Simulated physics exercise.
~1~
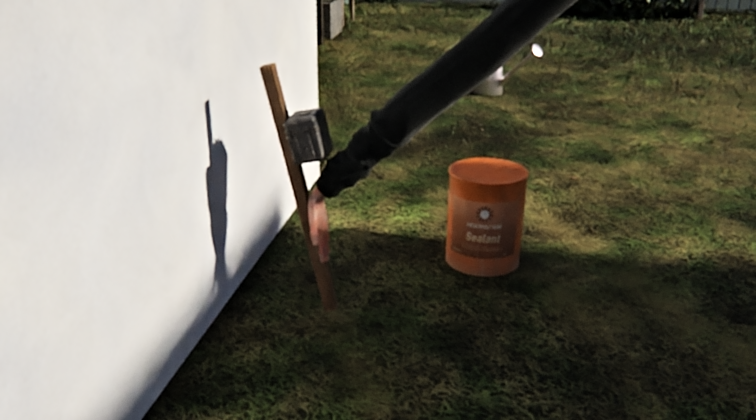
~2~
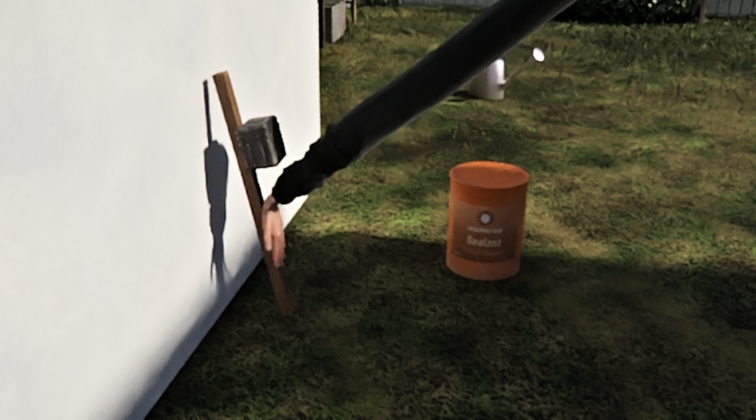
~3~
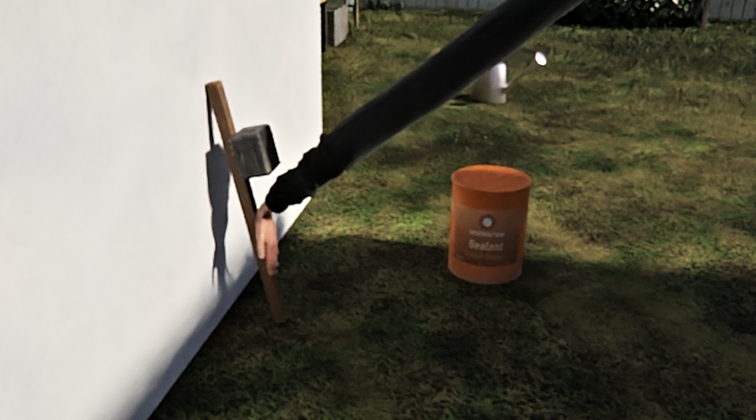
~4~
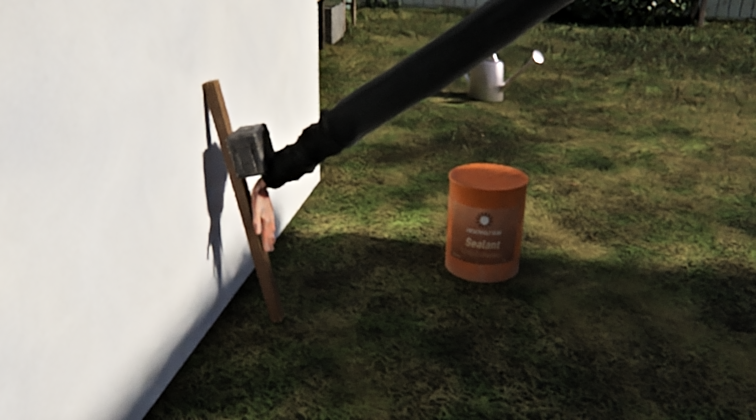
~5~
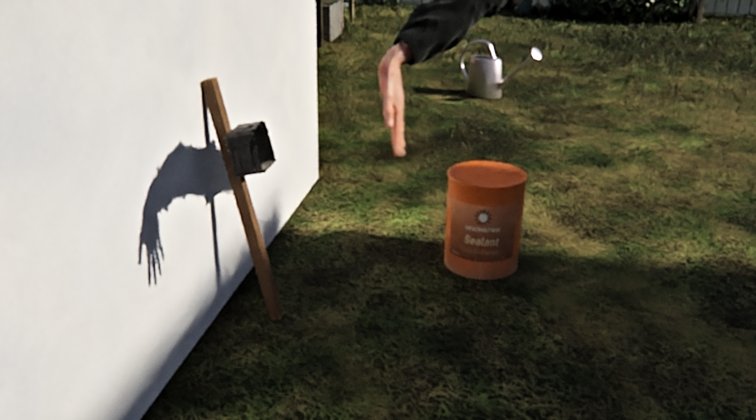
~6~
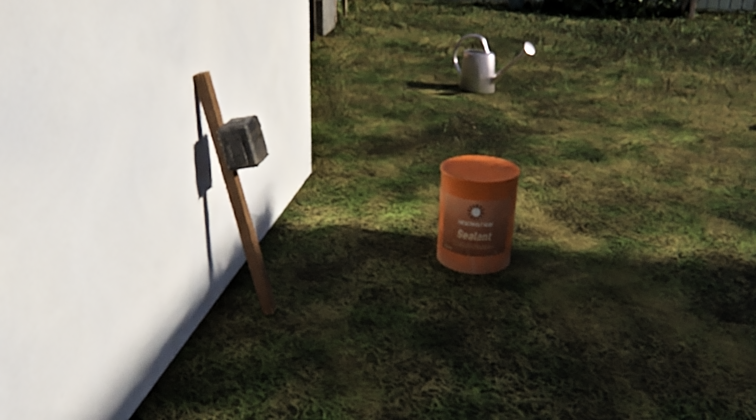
Hand leaning a brown pole against a white wall beside an orange pail, then letting go and withdrawing as it stays leaning.
